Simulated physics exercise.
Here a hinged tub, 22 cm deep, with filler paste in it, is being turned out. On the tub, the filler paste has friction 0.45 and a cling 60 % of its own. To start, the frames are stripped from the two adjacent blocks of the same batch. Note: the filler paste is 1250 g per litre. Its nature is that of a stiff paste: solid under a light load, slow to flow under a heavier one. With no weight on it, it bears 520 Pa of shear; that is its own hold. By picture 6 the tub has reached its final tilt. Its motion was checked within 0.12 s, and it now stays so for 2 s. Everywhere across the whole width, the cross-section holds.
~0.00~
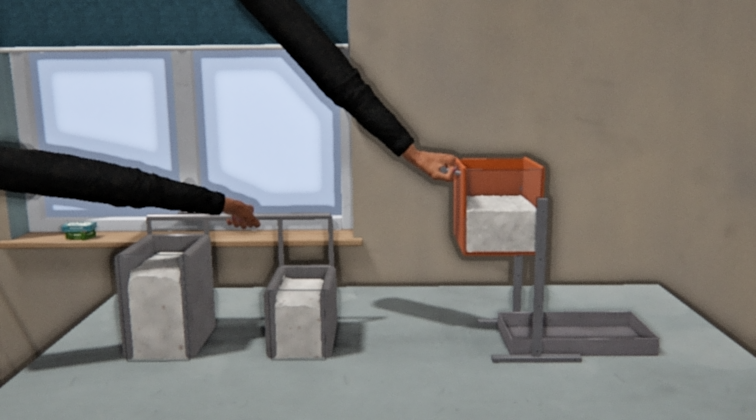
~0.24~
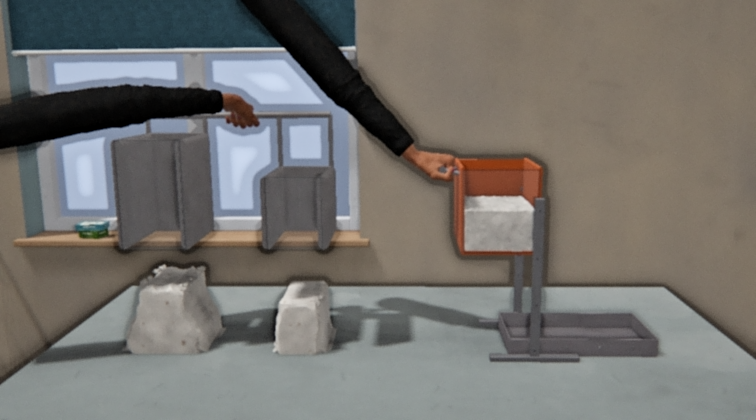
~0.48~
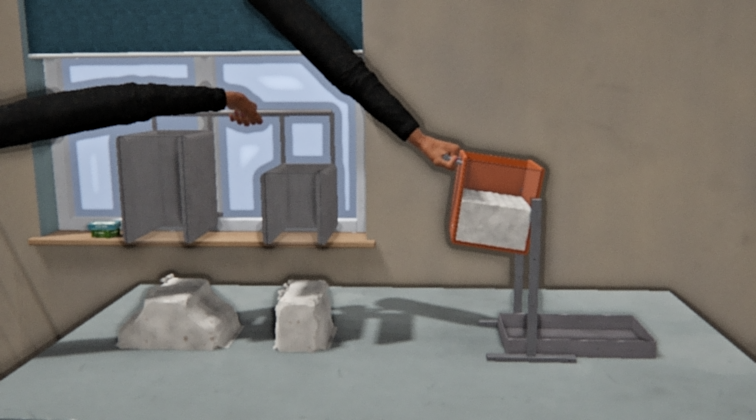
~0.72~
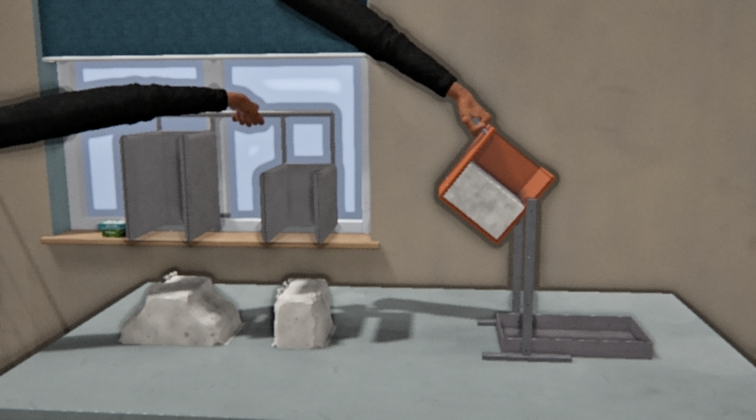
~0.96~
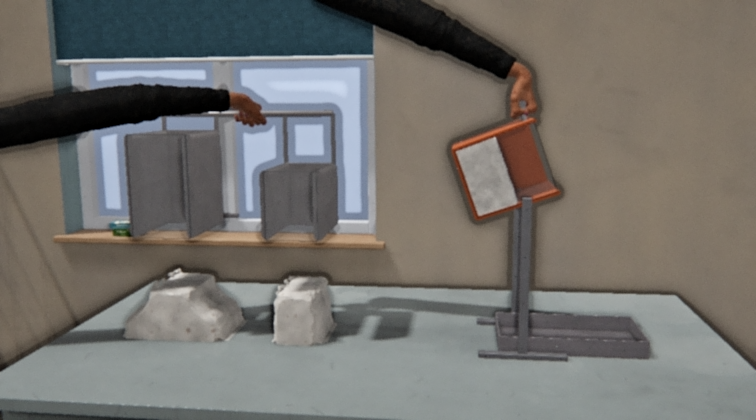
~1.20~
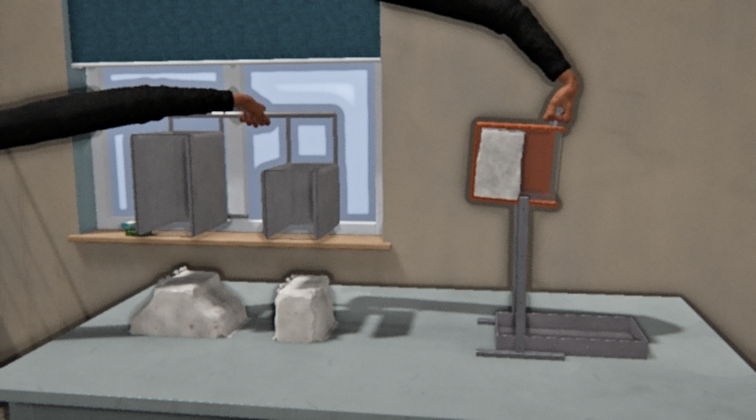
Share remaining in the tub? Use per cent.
Close to 100 %.
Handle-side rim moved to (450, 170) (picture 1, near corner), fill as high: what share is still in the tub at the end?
Then about 70 %.
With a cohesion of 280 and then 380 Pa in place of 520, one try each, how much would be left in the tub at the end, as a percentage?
Result: 65 % for the first case, 80 % for the second.
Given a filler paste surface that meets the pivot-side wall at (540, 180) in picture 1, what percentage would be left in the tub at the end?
Then about 60 %.
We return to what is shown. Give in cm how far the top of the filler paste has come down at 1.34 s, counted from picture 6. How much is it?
Roughly 2 cm.
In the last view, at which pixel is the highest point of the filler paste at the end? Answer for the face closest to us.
About (517, 151).
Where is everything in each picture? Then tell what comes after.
Handle-side rim at (467, 170), tilt 0 degrees; top of the filler paste at (473, 210); blocks stand 25 cm, 16 cm (left to right), in the first picture.
Handle-side rim at (465, 169), tilt 0 degrees; top of the filler paste at (471, 210); blocks stand 20 cm, 15 cm (left to right), in the second picture.
Handle-side rim at (468, 159), tilt 9 degrees; top of the filler paste at (467, 201); blocks stand 16 cm, 15 cm (left to right), in the third picture.
Handle-side rim at (496, 132), tilt 39 degrees; top of the filler paste at (472, 167); blocks stand 16 cm, 15 cm (left to right), in the fourth picture.
Handle-side rim at (535, 123), tilt 70 degrees; top of the filler paste at (496, 139); blocks stand 16 cm, 15 cm (left to right), in the fifth picture.
Handle-side rim at (564, 132), tilt 94 degrees; top of the filler paste at (487, 131); blocks stand 16 cm, 15 cm (left to right), in the sixth picture.
After 1.34 s, the tub is at 94 degrees and holds 100 %.
After 1.51 s, the tub is at 94 degrees and holds 100 %.
After 1.68 s, the tub is at 94 degrees and holds 100 %.
After 1.85 s, the tub is at 94 degrees and holds 100 %.
After 3.20 s, at the end, the tub is at 94 degrees and holds 100 %.
